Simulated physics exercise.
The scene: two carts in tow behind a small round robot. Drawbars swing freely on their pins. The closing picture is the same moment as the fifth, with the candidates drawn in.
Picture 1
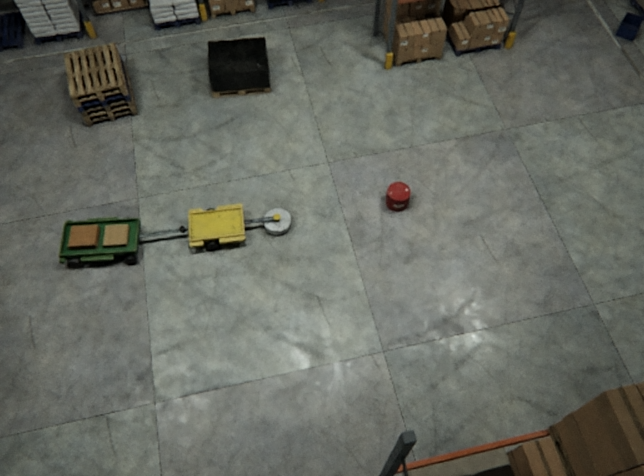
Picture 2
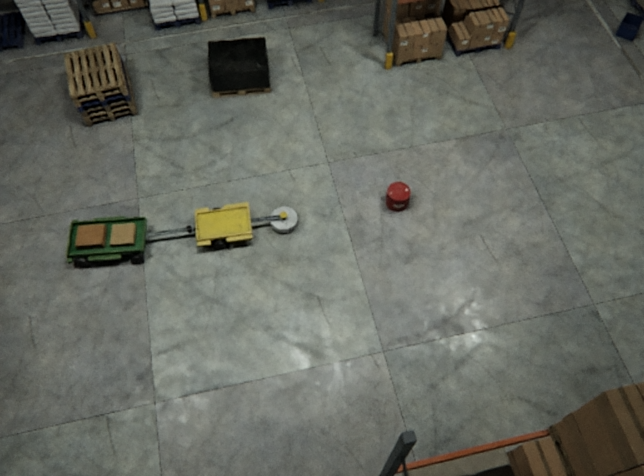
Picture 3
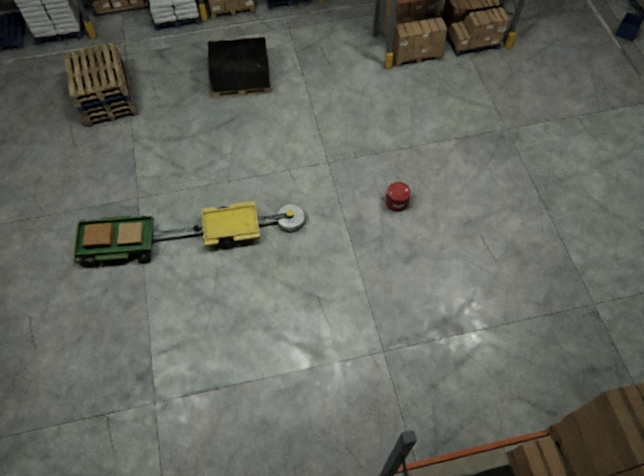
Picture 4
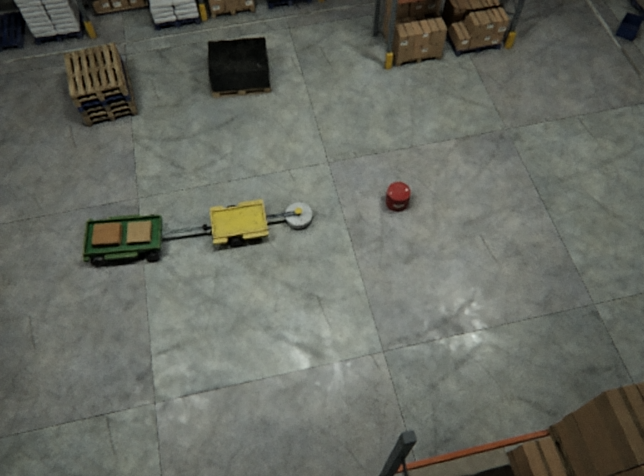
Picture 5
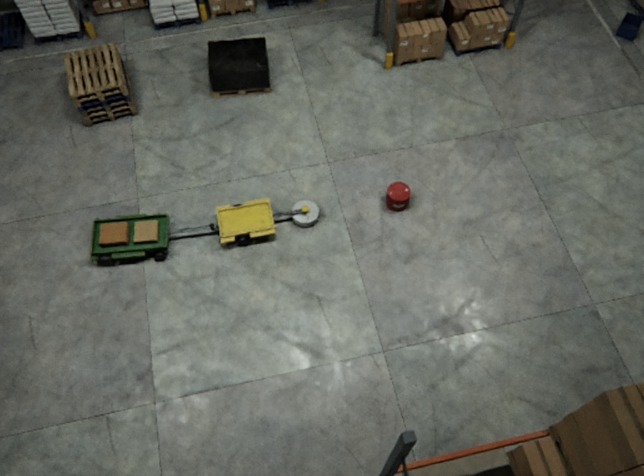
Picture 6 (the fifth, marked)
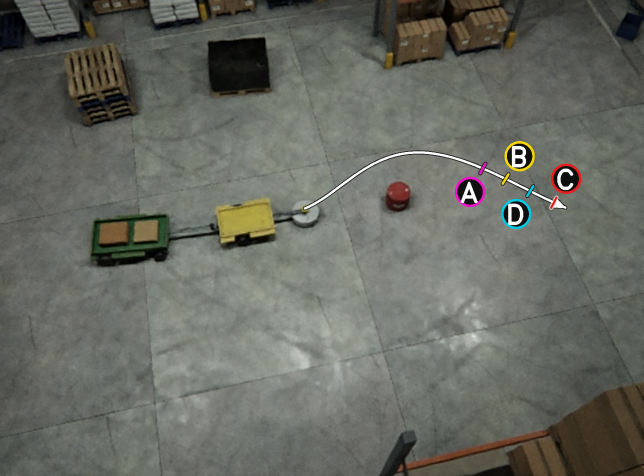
On a warehouse floor, a small round robot slowly tows a yellow cart and a green cart carrying boxes rightward.
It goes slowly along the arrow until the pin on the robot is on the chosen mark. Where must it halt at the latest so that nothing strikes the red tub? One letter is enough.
B.
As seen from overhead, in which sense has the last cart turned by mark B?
Anticlockwise.
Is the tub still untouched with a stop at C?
No.
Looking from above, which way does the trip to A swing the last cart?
For that mark, anticlockwise.
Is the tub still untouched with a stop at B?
For that mark, yes.
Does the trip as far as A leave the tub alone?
For that mark, yes.
On the marked copy, A at (483, 168); B at (506, 179); C at (554, 203); D at (530, 191); the route from (305, 208) via (429, 153) to (565, 208).
Taking B. A third of the way, robot (368, 171), last cart (212, 224).
Two thirds of the way, robot (440, 159), last cart (286, 201).
When it is over, robot (504, 183), last cart (343, 180); nothing has been touched.
As for the rest, A is safe but short; C is too far, the tub has been hit; D is too far, the tub has been hit.
